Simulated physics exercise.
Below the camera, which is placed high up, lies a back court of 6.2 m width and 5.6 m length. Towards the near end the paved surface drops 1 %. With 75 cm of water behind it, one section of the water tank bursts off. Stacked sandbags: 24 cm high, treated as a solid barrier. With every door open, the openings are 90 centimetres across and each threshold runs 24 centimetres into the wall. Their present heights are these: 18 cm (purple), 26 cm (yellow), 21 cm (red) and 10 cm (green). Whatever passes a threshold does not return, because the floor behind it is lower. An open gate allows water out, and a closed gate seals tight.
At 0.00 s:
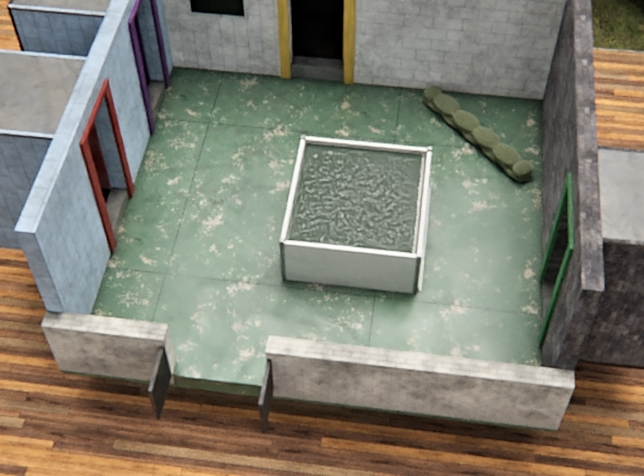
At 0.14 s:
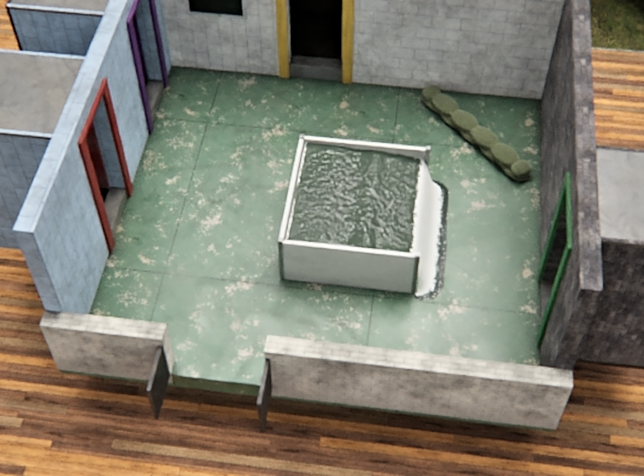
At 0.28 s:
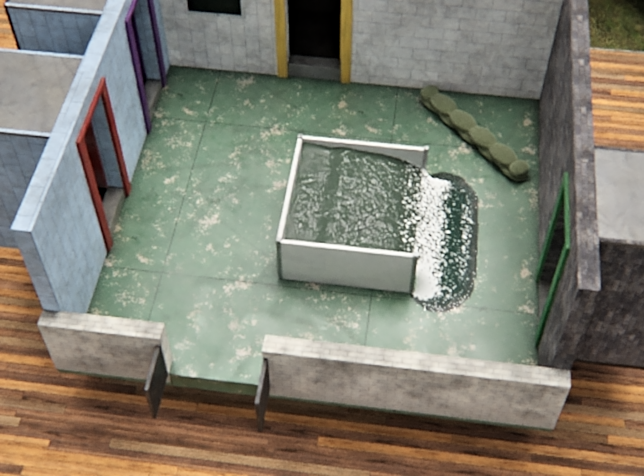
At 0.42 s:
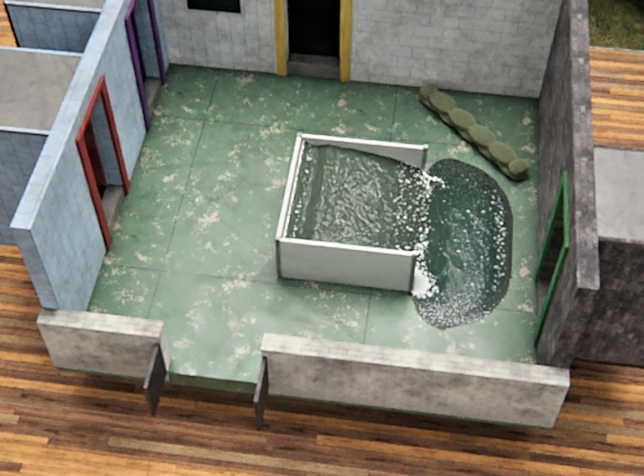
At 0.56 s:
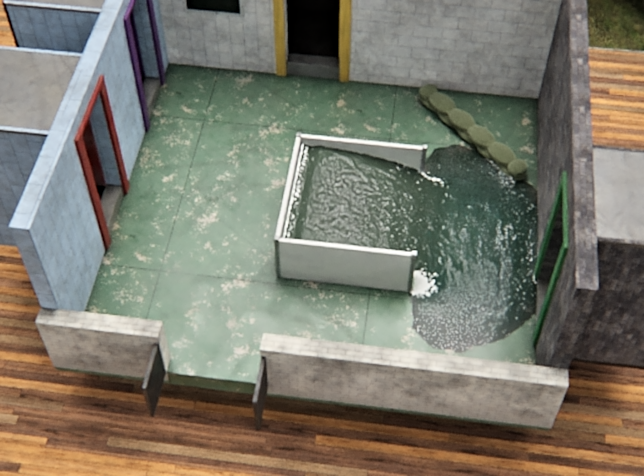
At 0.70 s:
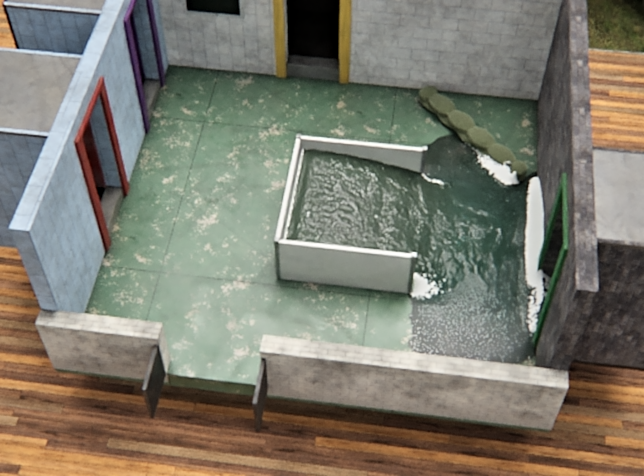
Walled courtyard with a square water tank losing its right side, water gushing across green floor to sandbags and the right wall.
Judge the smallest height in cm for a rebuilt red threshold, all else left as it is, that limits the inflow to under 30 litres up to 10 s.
Roughly 8.5 cm at the least.
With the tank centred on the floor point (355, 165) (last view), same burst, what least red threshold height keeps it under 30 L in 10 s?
About 7.0 cm.
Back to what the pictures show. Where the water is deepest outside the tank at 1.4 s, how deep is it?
About 50 cm.
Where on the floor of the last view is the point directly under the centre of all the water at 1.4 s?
(427, 237).
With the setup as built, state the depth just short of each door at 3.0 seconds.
Purple door 0 cm, yellow door 2 cm, red door 0 cm, green door 20 cm.
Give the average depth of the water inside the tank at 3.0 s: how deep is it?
About 13 centimetres on average.
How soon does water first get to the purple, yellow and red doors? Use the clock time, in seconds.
Arrives: Purple 4.5 s / yellow 3.0 s / red 4.5 s.
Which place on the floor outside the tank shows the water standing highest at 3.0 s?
Near (531, 401).
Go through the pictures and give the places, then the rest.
In the first picture, still water, 75 cm deep, in the water tank at (358, 198); the red door at (110, 176) is dry.
In the second picture, the front is at (433, 290), 0.3 m from the gap at (418, 224); 0.5 m2 of floor is wet, 75 cm left at the back.
In the third picture, the gap is at (416, 227), the front 0.8 m out at (471, 260); the back of the water tank holds 74 cm.
In the fourth picture, the front is at (503, 283), 1.3 m from the gap at (415, 226); 3.2 m2 of floor is wet, 69 cm left at the back.
In the fifth picture, the front is at (536, 301), 1.8 m from the gap at (414, 227); 5.1 m2 of floor is wet, 64 cm left at the back.
In the sixth picture, water pours out at (414, 229) and has run 2.0 m, to (555, 297); about 10 cm deep outside, 63 cm at the back; the red door at (105, 174), 4.4 m from the gap, is still 4.5 m from the nearest water.
After 1.4 s water covers 25 % of the floor, deepest (50 cm) near (532, 248); it has not reached the red door.
After 3.0 s water covers 50 % of the floor, deepest (34 cm) near (531, 401); it has not reached the red door.
After 10.0 s water covers 95 % of the floor, deepest (14 cm) near (182, 347); 9 cm at the red door, 0 litres in over its 21 cm threshold.
At the red door as built, the water arrived by 4.4 s and peaked near 15 cm at 7.4 s.
Run again over the same 10 s with other heights there, 46 litres in over 7 cm, 19 litres over 9.5 cm. The limit of 30 litres is kept from about 8.5 cm up.
